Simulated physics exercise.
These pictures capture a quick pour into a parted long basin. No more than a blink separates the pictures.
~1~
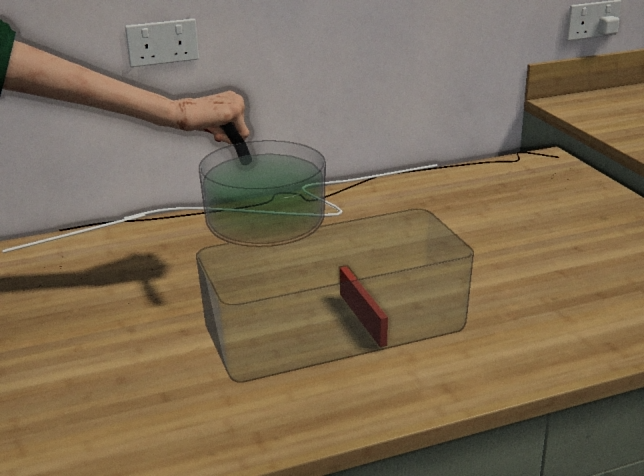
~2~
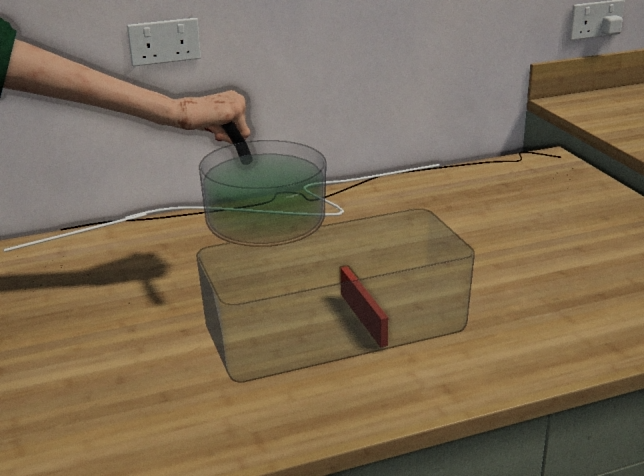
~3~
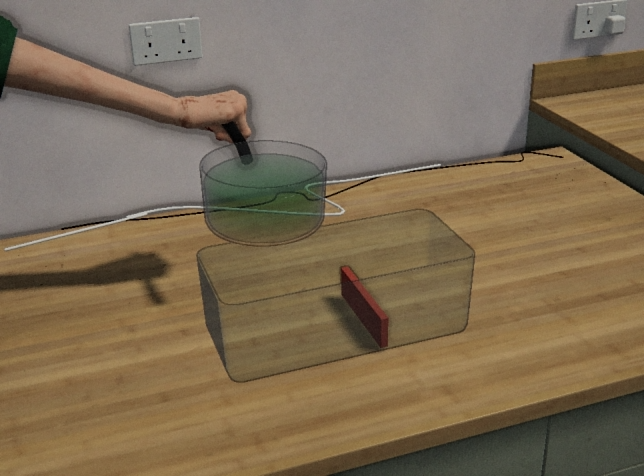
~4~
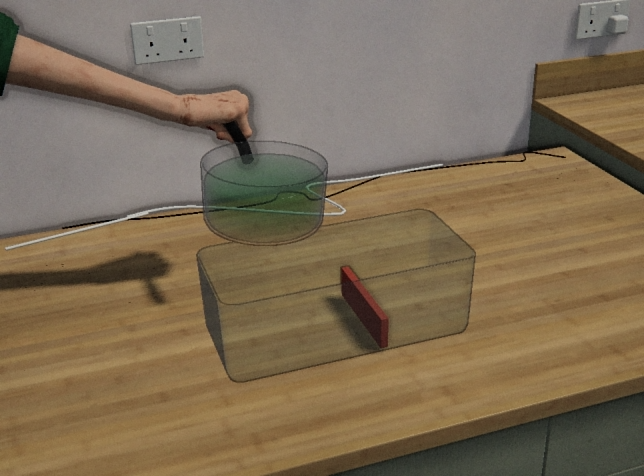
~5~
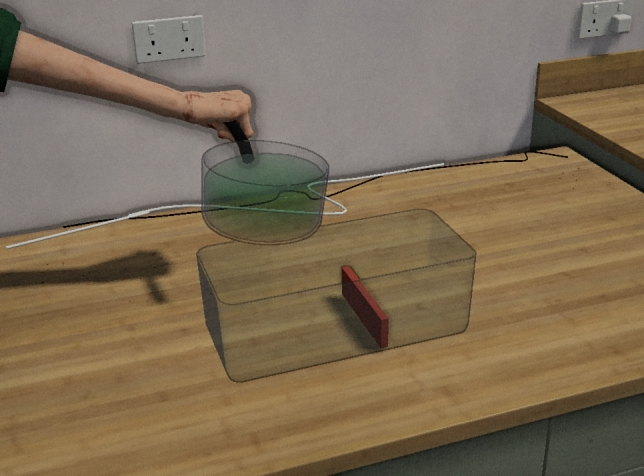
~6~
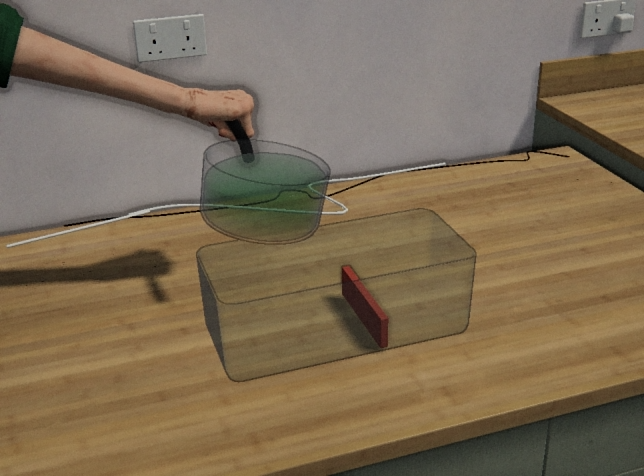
A bare forearm with a green sleeve reaches in from the left, its hand gripping the dark handle of a clear round pot of green liquid above a wooden worktop, seen from slightly above. Below sits a long transparent basin with a red upright divider, with white and black cables and wall sockets behind. The hand slowly tilts the pot slightly rightward, while the view drifts very slightly.
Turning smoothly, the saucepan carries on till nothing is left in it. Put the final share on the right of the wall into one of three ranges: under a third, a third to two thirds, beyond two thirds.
The centre band.
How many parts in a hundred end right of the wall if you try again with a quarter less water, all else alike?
About 30 in a hundred.
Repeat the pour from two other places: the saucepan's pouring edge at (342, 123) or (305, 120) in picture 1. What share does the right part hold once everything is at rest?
75 and 45 per cent.
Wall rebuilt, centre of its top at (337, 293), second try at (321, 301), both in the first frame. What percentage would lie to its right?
About 80 % and 90 %.
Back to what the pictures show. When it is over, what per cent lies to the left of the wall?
I'd estimate around 50 per cent.
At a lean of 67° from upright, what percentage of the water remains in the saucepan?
Still holding around 60 %, give or take.
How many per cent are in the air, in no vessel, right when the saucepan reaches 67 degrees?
It's close to 30 per cent.
A moment on, the saucepan is tipped part way and 61 per cent is still to pour, 3 is left of the wall and 7 right of it.
Next, the saucepan is tipped on its side and 15 per cent is still to pour, 29 is left of the wall and 49 right of it.
Then the saucepan is tipped on its side and 3 per cent is still to pour, 46 is left of the wall and 48 right of it.
Later the saucepan is tipped on its side and 0 per cent is still to pour, 50 is left of the wall and 48 right of it.
In the end 51 per cent lies left of the wall, 48 right of it and 1 outside.
